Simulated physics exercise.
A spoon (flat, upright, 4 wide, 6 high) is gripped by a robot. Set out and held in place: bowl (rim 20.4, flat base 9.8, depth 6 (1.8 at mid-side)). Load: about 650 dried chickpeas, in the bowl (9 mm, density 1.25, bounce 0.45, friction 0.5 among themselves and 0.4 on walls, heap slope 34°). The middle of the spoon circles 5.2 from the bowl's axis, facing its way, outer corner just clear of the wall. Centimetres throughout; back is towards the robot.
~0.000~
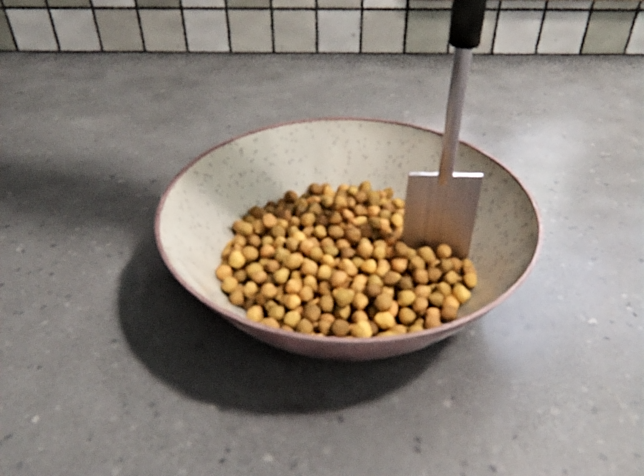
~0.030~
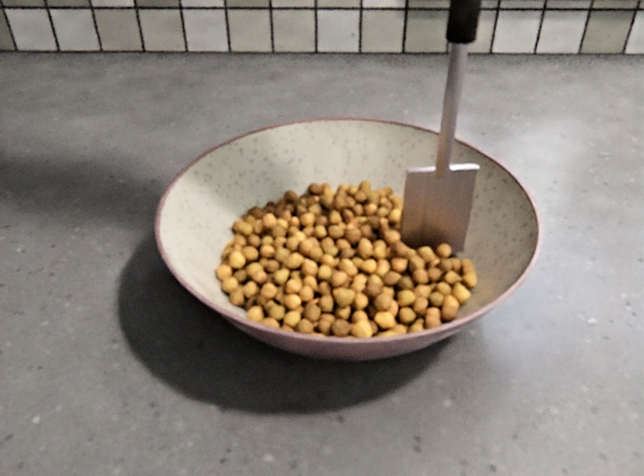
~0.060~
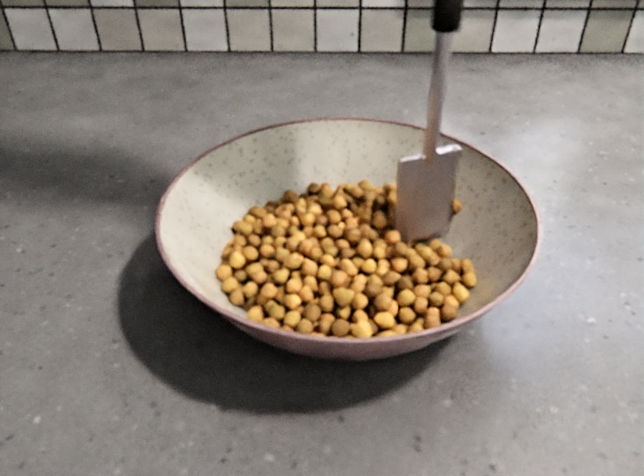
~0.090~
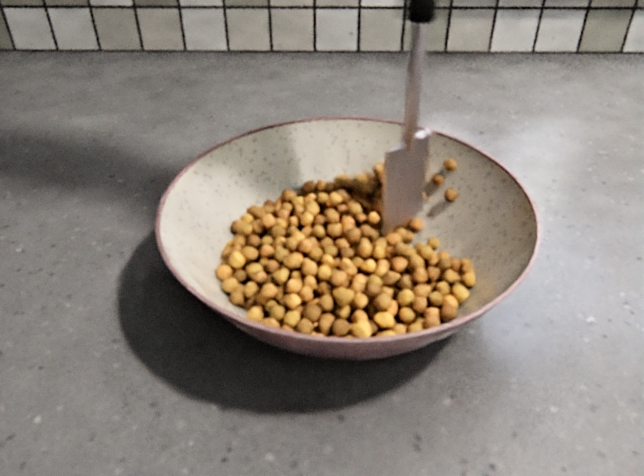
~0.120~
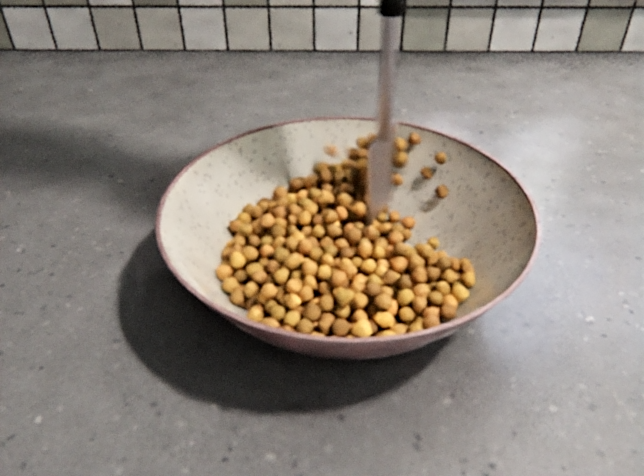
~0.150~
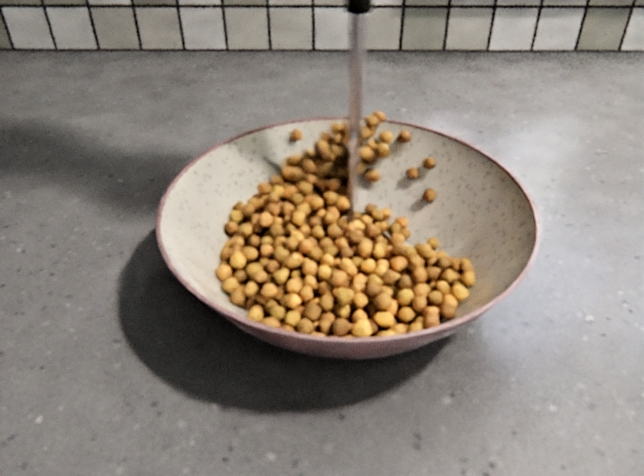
A metal spatula with a dark handle swept leftward through the back of a speckled bowl of chickpeas, turning edge-on as it pushed some up the far side and left a few scattered behind it.
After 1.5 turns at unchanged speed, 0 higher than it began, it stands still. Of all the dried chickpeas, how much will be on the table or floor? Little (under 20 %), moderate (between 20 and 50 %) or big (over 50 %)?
Share on the table or floor: Little (under 20 %).
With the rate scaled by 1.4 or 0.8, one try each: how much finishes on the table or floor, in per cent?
Some 30 and 5 per cent.
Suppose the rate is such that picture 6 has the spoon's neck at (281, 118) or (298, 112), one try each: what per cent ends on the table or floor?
About 40 and 30 per cent.
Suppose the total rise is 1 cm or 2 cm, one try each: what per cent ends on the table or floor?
Some 10 and 5 per cent.
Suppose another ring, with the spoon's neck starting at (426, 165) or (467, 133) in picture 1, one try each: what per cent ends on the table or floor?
Some 0 and 5 per cent.
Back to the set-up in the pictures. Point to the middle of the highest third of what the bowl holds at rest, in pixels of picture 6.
Around (280, 275).
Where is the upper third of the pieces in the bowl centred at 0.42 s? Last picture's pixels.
Around (356, 306).
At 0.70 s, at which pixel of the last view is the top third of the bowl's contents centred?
At about (351, 179).
After 0.42 s, 261° round, highest piece 8 above the table; 626 in the bowl, 14 on the table or floor, 12 in flight or on the tool.
After 0.70 s, 78° round, highest piece 8 above the table; 593 in the bowl, 54 on the table or floor, 5 in flight or on the tool.
After 1.03 s, 180° round, highest piece 6 above the table; 575 in the bowl, 77 on the table or floor.
After 1.73 s, 180° round, highest piece 5 above the table; 575 in the bowl, 77 on the table or floor.
In the end, 575 in the bowl, 77 on the table or floor. That is 12 % on the table or floor.
